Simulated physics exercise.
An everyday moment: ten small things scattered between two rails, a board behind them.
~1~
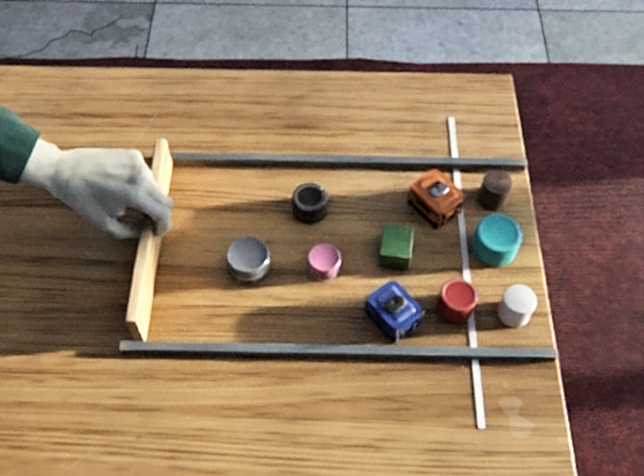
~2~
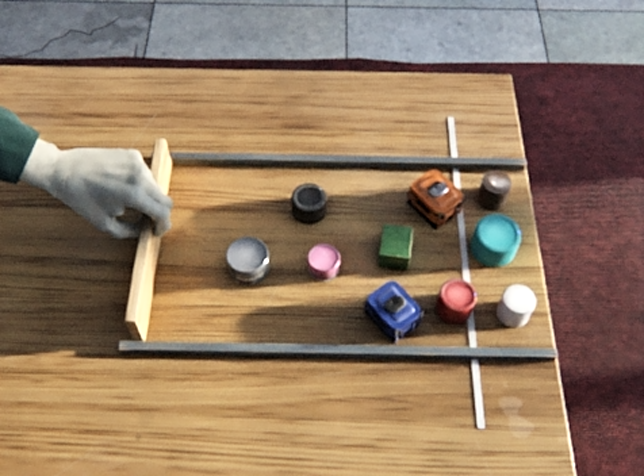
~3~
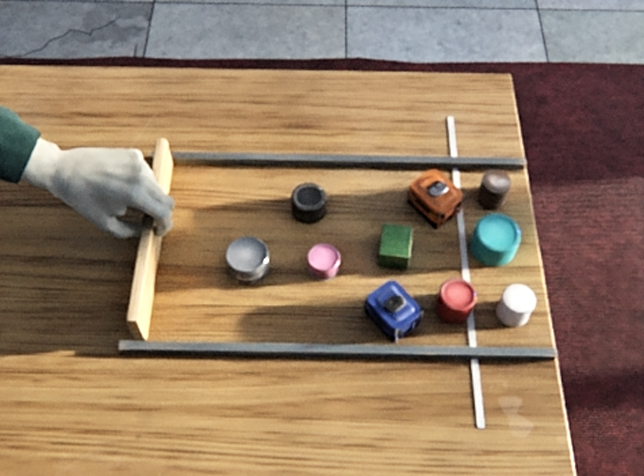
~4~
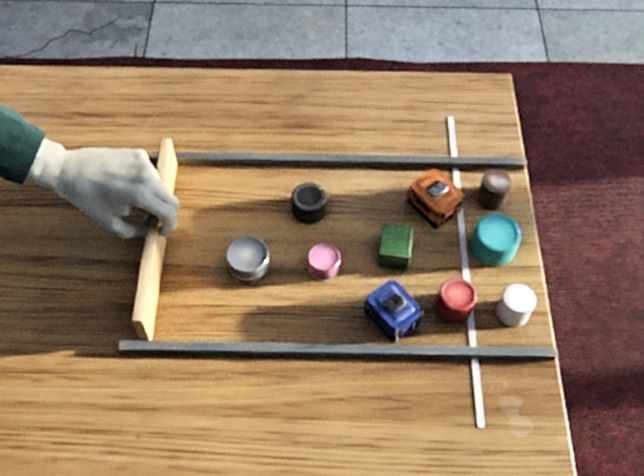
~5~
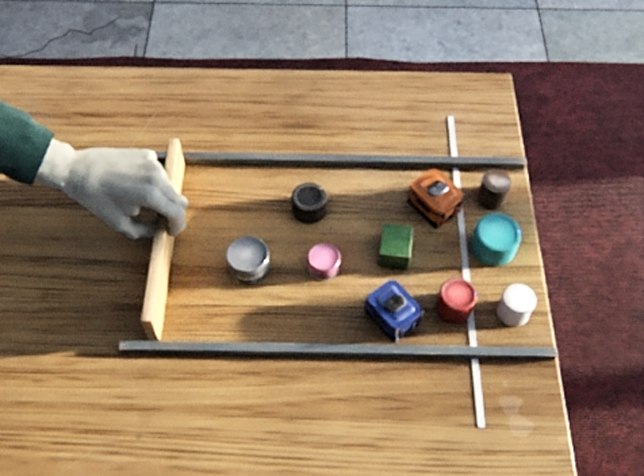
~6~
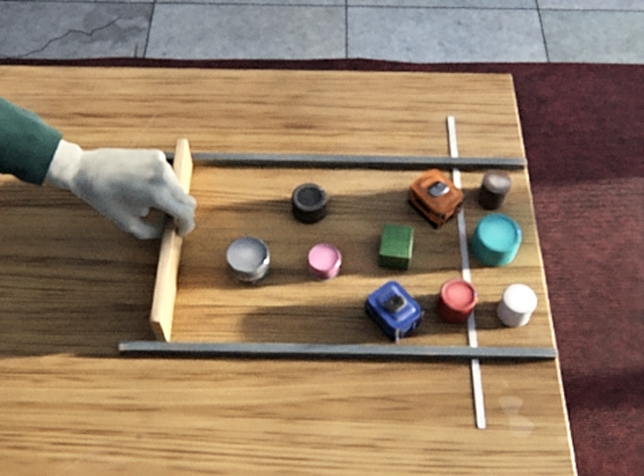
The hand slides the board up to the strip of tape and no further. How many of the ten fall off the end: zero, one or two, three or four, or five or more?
As it turns out, the number that fall off is one or two.
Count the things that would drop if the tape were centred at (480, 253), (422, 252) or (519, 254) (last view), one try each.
Down on the floor: 2, 0 and 6.
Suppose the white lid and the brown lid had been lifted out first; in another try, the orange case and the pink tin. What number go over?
0 in the first case, 1 in the second.
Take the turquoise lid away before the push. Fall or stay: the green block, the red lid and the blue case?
The green block holds on; the red lid does not fall; the blue case stays on.
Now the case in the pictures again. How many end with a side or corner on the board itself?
The number is 4.
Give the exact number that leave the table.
In all, 2 of them.
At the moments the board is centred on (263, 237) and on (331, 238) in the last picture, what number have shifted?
1 and 4.
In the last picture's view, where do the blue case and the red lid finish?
The blue case at (492, 322), the red lid at (526, 307).
A little later, none off yet; white lid at rest near (516, 306); brown lid at rest near (494, 190); turquoise lid at rest near (496, 240).
Next, none off yet; white lid at rest near (516, 306); brown lid moving near (501, 189); turquoise lid at rest near (496, 240).
When it is over, the number that fall off is one or two; down, brown lid and white lid.
